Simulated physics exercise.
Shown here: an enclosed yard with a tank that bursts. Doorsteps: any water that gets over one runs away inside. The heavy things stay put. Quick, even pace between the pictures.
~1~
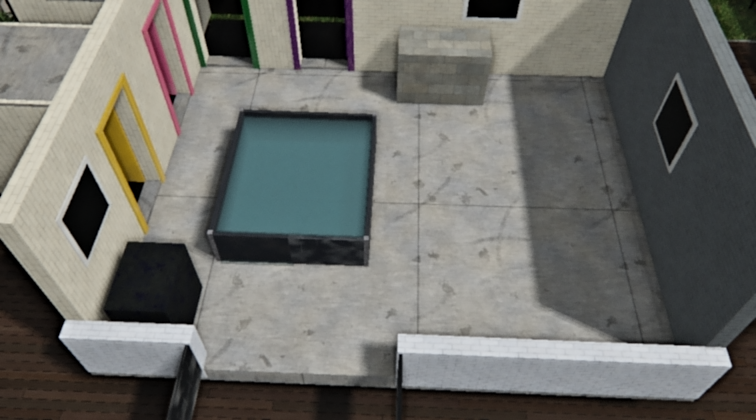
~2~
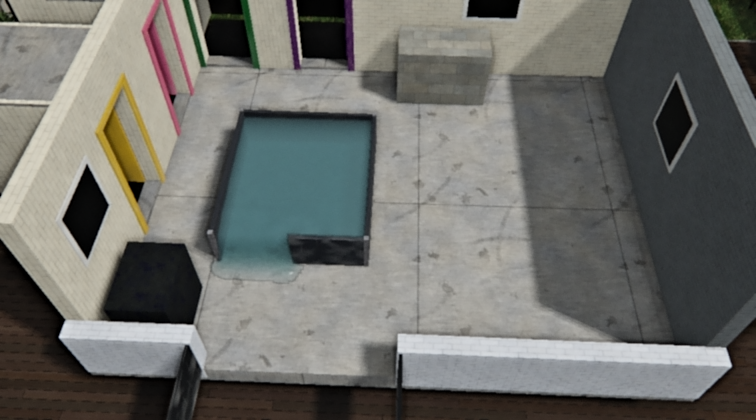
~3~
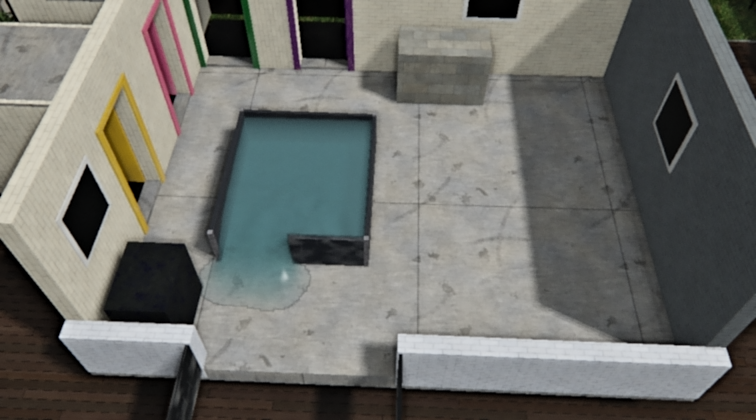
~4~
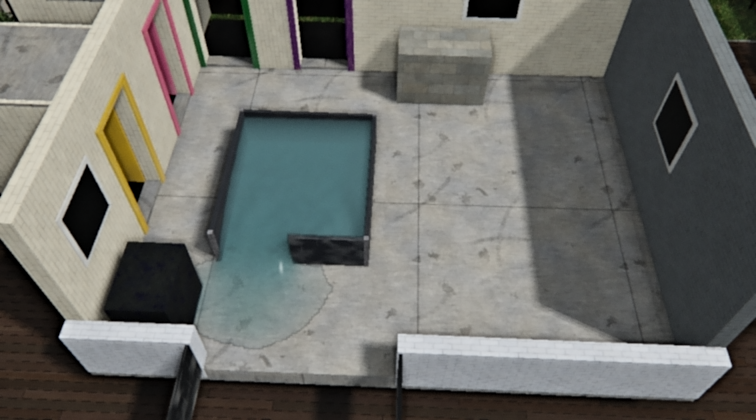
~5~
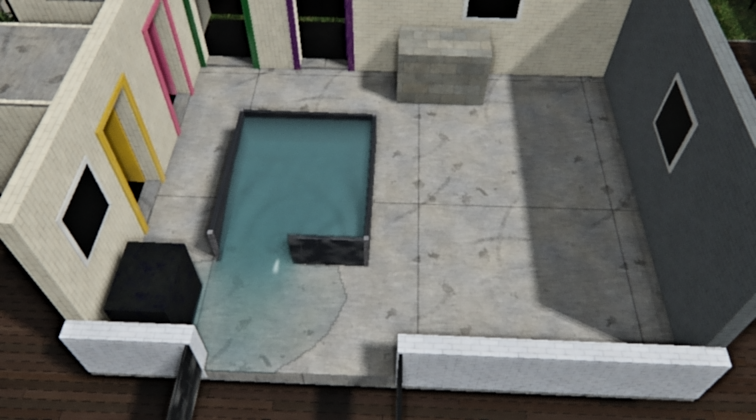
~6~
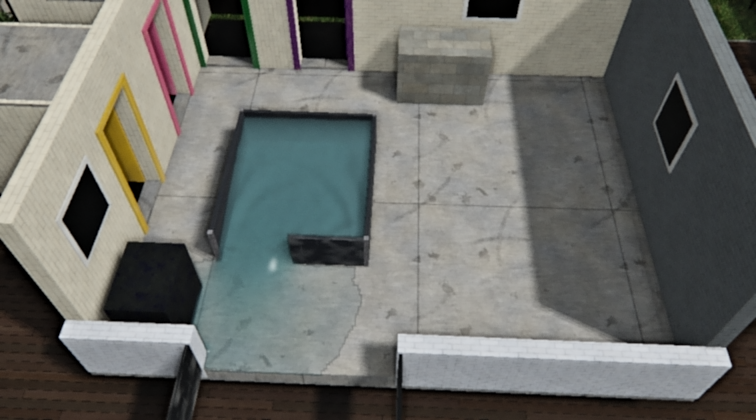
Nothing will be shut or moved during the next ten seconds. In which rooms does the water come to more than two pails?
As I see it, the purple door lets in little enough there, the yellow door lets in little enough there, the pink door lets in little enough there, the green door lets in little enough there.
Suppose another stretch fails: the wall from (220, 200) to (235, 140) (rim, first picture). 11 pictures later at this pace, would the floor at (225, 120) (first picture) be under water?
At that place: Flooded.
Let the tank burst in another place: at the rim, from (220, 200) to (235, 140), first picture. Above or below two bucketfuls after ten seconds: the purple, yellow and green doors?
Result per door - purple: Within bounds; yellow: Beyond the limit; green: Beyond the limit.
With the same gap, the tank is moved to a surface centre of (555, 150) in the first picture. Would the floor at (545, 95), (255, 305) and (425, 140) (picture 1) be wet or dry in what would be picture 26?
The first spot ends up left untouched, the second sodden and the third left untouched.
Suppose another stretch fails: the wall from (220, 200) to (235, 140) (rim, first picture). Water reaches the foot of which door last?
It's the purple one that comes last.
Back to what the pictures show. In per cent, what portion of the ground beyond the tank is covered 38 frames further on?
Roughly 25 percent, I reckon.
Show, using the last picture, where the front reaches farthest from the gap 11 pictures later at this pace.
The farthest wet spot is near (406, 359).
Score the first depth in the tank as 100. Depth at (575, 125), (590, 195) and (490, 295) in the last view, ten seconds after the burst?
In the order asked, some 0, 0 and 0 in a hundred.
A moment on, water covers 10 % of the floor; the purple door not reached, the yellow door not reached, the pink door not reached, the green door not reached.
Next, water covers 10 % of the floor; the purple door not reached, the yellow door wet at the sill, nothing in, the pink door not reached, the green door not reached.
Then, water covers 15 % of the floor; the purple door not reached, the yellow door wet at the sill, nothing in, the pink door not reached, the green door not reached.
Later, water covers 25 % of the floor; the purple door not reached, the yellow door wet at the sill, nothing in, the pink door wet at the sill, nothing in, the green door wet at the sill, nothing in.
In the end, water covers 30 % of the floor; the purple door wet at the sill, nothing in, the yellow door wet at the sill, nothing in, the pink door wet at the sill, nothing in, the green door wet at the sill, nothing in.
